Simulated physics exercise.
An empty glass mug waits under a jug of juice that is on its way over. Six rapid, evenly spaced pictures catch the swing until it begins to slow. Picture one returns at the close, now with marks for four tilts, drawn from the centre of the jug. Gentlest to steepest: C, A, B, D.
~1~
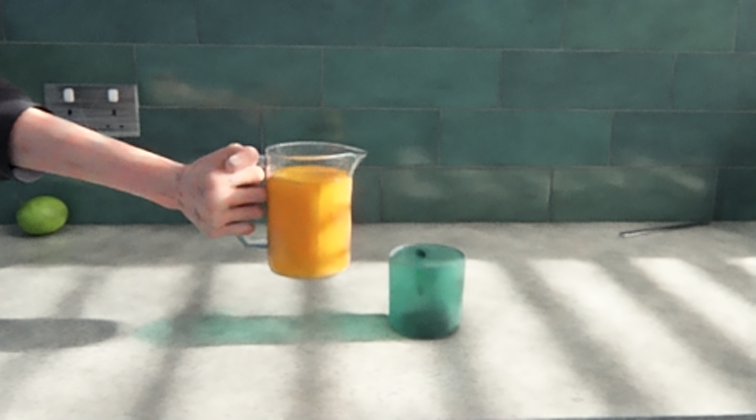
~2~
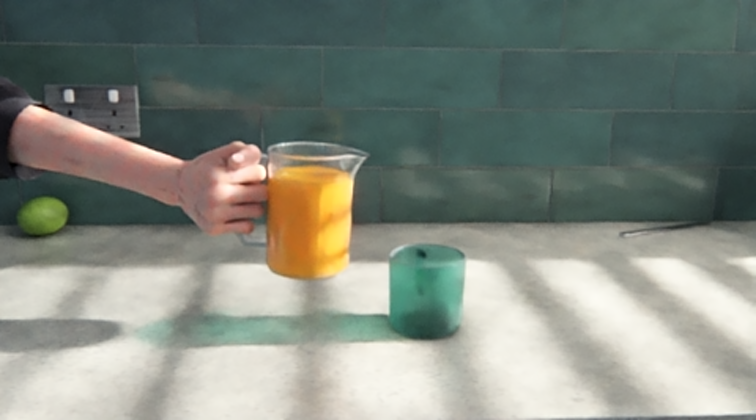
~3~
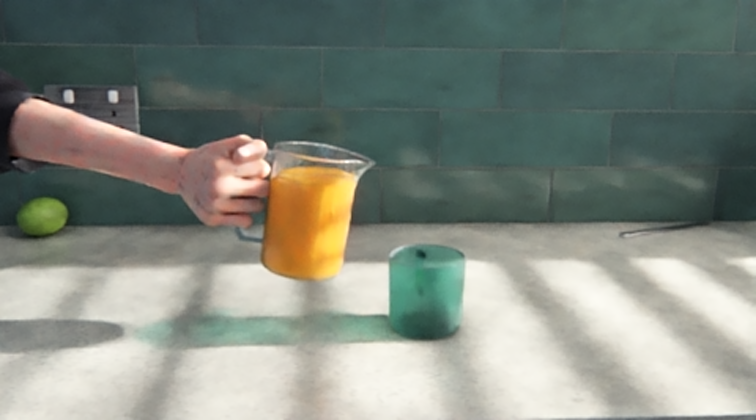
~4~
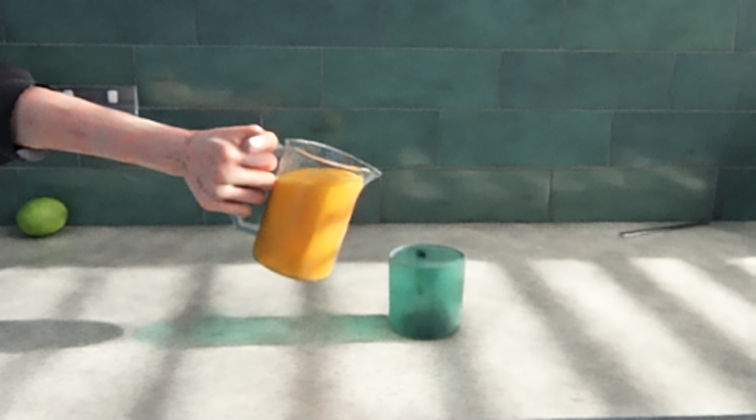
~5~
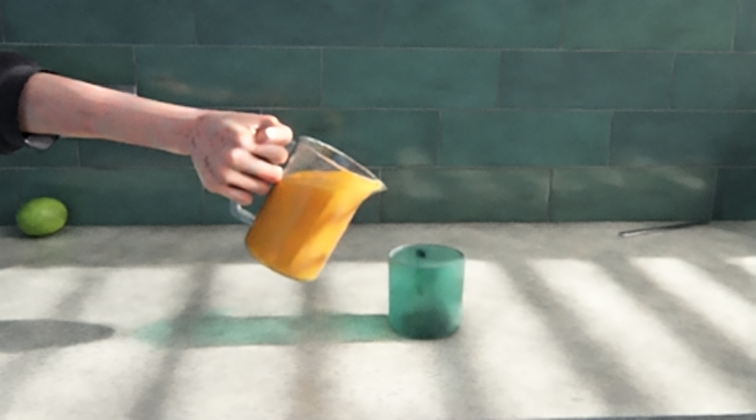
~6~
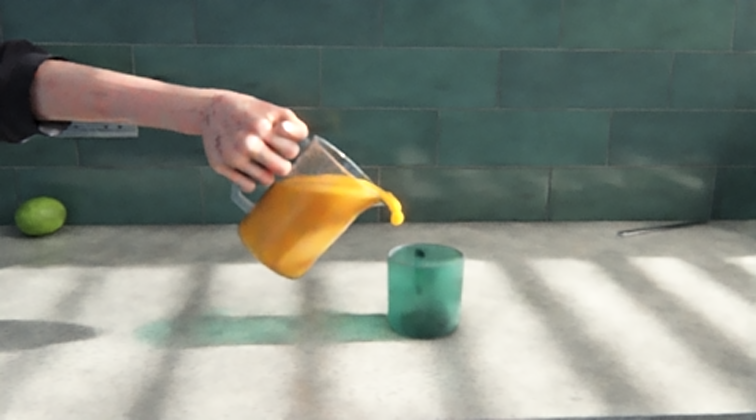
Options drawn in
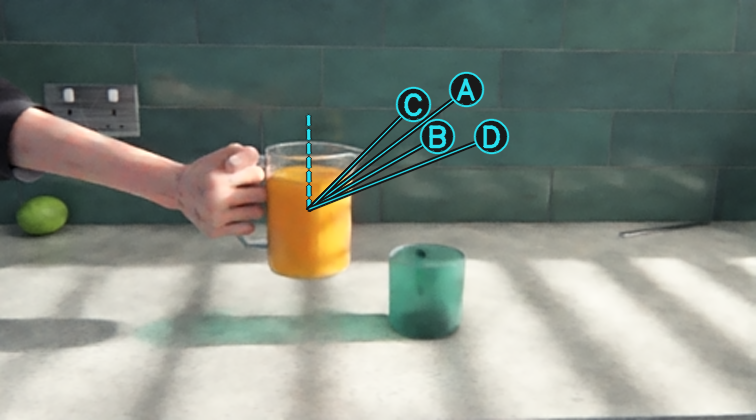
A hand reaching in from the left holds a clear glass jug of orange juice above a pale, sun-striped counter, seen from the front by a still camera against green tiles. An empty teal glass stands to the right, with a green lime at far left near a wall socket. The hand tilts the jug rightward, slowly then further, until juice slips over its lip.
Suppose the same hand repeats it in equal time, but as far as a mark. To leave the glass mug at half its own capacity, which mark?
The best tilt is B.
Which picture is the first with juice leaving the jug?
Picture 6.
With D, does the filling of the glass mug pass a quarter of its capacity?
Yes, it does.
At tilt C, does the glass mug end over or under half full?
Under.
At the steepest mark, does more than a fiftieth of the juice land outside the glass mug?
No, it does not.
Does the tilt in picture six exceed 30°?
Yes, it does.
In cyan, A at (453, 99); B at (422, 145); C at (401, 116); D at (476, 143).
For tilt A, the glass mug ends with about 33 % of what it can hold.
For tilt B, the glass mug ends with about 50 % of what it can hold.
For tilt C, the glass mug ends with about 21 % of what it can hold.
For tilt D, the glass mug ends with about 72 % of what it can hold.
